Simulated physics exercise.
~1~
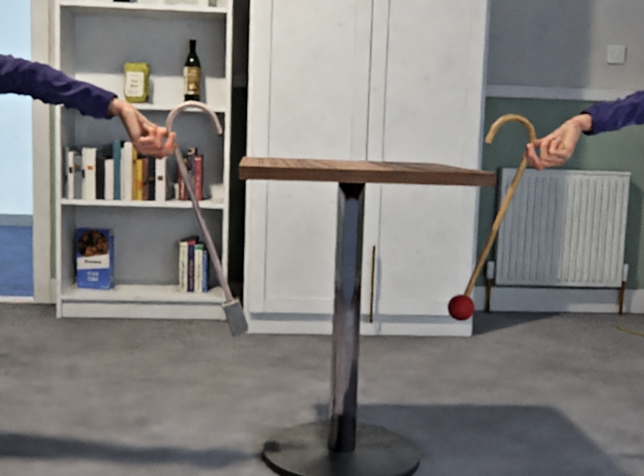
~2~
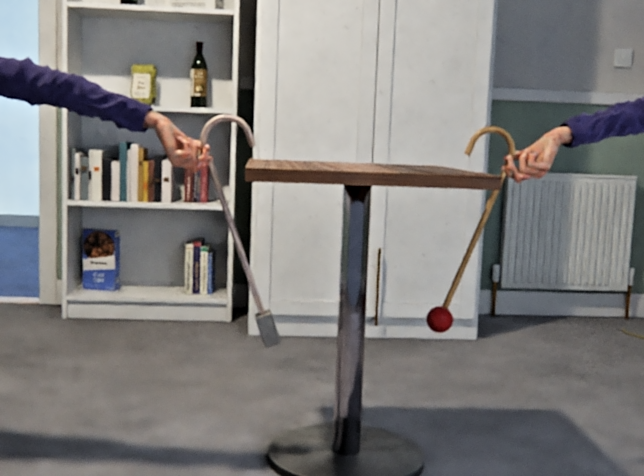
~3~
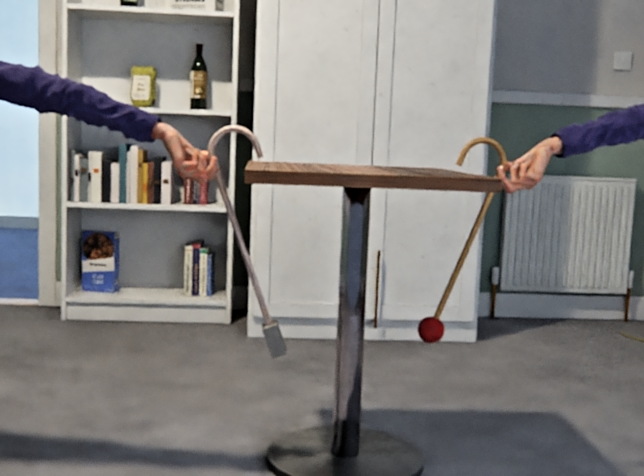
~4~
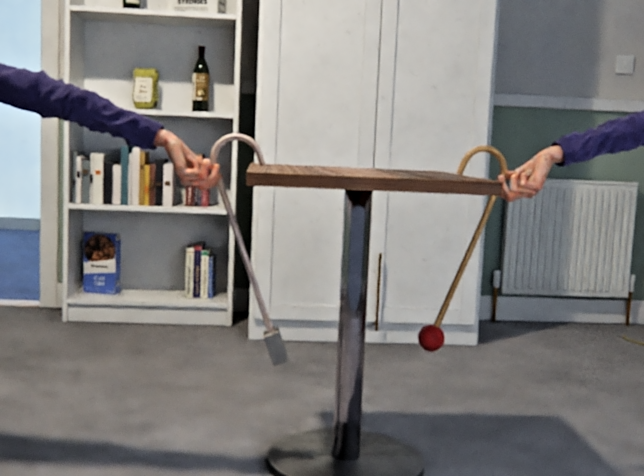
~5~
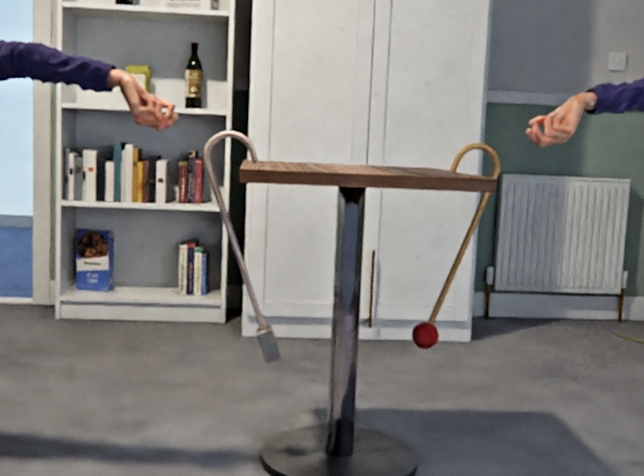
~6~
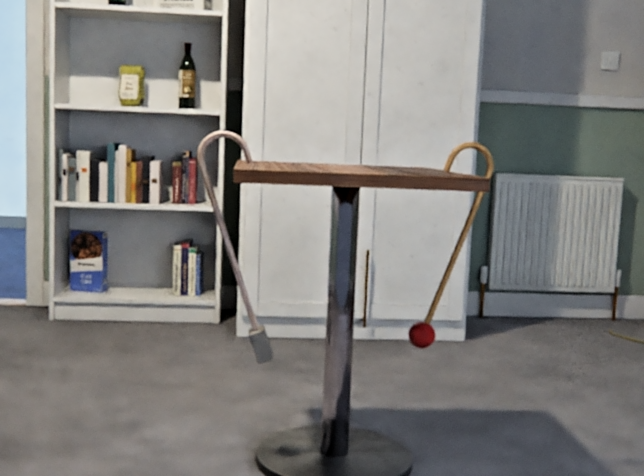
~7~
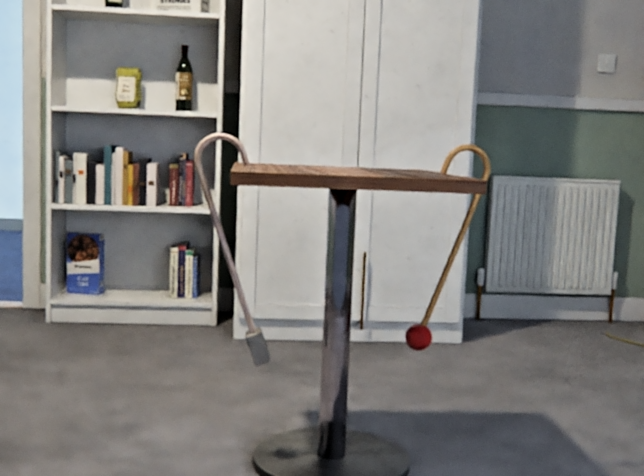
Two hands hooking a grey brush and a red ladle over opposite table edges, then letting go and withdrawing, leaving both hanging.
